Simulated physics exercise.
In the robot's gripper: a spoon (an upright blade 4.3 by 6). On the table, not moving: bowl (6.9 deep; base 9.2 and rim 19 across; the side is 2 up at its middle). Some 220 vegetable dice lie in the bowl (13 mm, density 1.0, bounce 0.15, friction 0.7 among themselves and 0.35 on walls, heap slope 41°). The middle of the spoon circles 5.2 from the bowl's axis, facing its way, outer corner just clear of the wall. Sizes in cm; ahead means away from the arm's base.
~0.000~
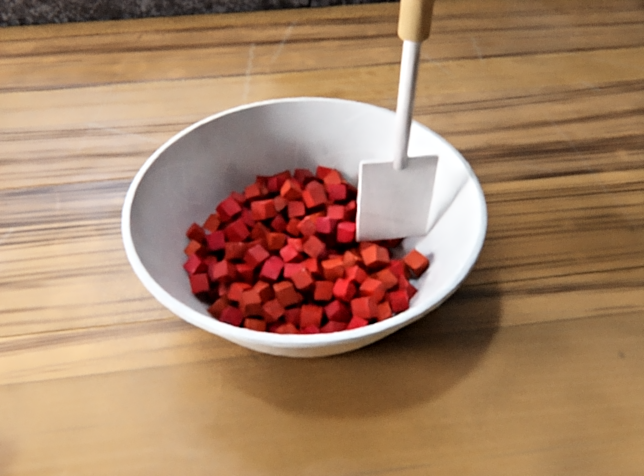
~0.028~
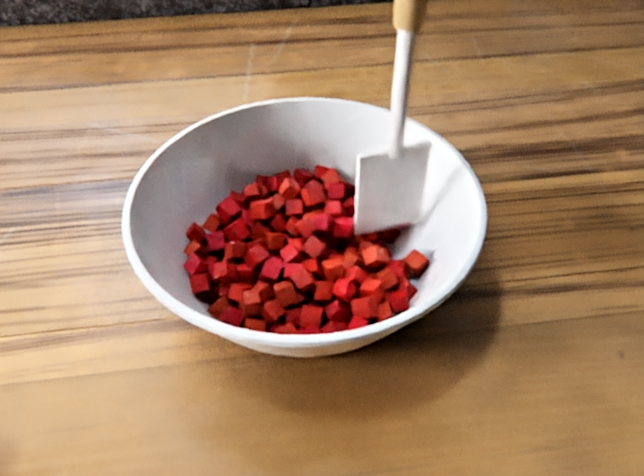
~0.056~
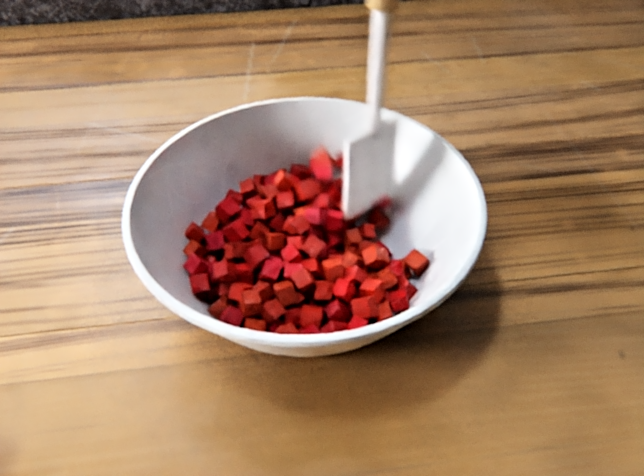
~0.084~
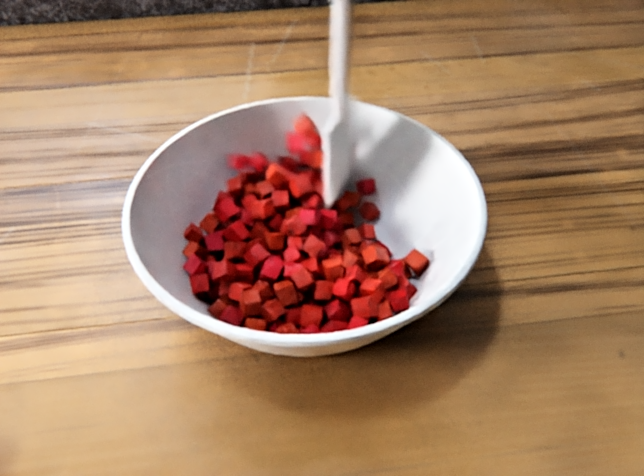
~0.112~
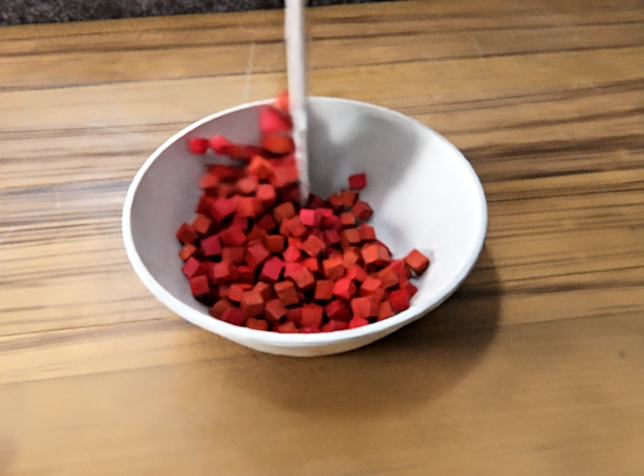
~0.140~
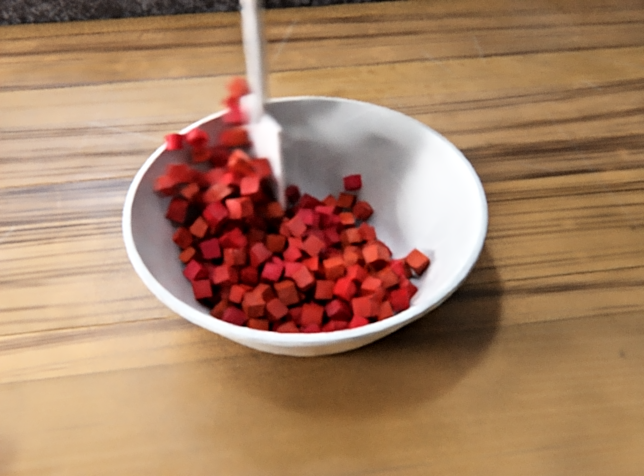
The clip shows a white bowl of small red cubes on a wooden table as an upright white spatula sweeps from the right side around the back to the left, pushing cubes into a raised pile against the wall.
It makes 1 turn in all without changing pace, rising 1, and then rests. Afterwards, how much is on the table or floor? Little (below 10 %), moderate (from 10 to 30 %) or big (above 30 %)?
On the table or floor the share is moderate, from 10 to 30 %.
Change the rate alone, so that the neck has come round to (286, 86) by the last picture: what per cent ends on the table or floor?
About 15 per cent.
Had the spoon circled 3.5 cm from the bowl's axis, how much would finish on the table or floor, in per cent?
In that case some 20 per cent.
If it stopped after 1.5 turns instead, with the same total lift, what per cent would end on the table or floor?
Then about 30 per cent.
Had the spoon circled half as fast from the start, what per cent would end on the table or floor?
It would be near 5 per cent.
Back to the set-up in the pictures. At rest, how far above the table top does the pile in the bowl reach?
About 6.0 cm.
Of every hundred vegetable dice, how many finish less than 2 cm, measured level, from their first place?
Some 40 per cent.
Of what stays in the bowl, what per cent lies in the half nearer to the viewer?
Some 45 per cent.
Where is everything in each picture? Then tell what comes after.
Spoon neck at (403, 136), 0° round; upper third of the load around (295, 244), from x 195 to 415, top at y 175; 222 in the bowl, in the first frame.
Spoon neck at (398, 125), 9° round; upper third of the load around (294, 237), from x 195 to 415, top at y 175, in the second frame.
Spoon neck at (376, 104), 34° round; upper third of the load around (292, 228), from x 195 to 415, top at y 160, in the third frame.
Spoon neck at (340, 90), 60° round; upper third of the load around (288, 226), from x 195 to 415, top at y 125, in the fourth frame.
Spoon neck at (300, 85), 86° round; upper third of the load around (267, 223), from x 185 to 415, top at y 100, in the fifth frame.
Spoon neck at (260, 90), 112° round; upper third of the load around (241, 225), from x 165 to 415, top at y 90; 222 in the bowl, in the sixth frame.
By 0.24 s, 204° round, highest piece 12 above the table; 207 in the bowl, 15 in flight or on the tool.
By 0.34 s, 295° round, highest piece 9 above the table; 192 in the bowl, 11 on the table or floor, 19 in flight or on the tool.
By 0.58 s, 0° round, highest piece 6 above the table; 172 in the bowl, 49 on the table or floor, 1 in flight or on the tool.
By 1.28 s, 0° round, highest piece 6 above the table; 172 in the bowl, 50 on the table or floor.
Final count, 172 in the bowl, 50 on the table or floor. That is 23 % on the table or floor.
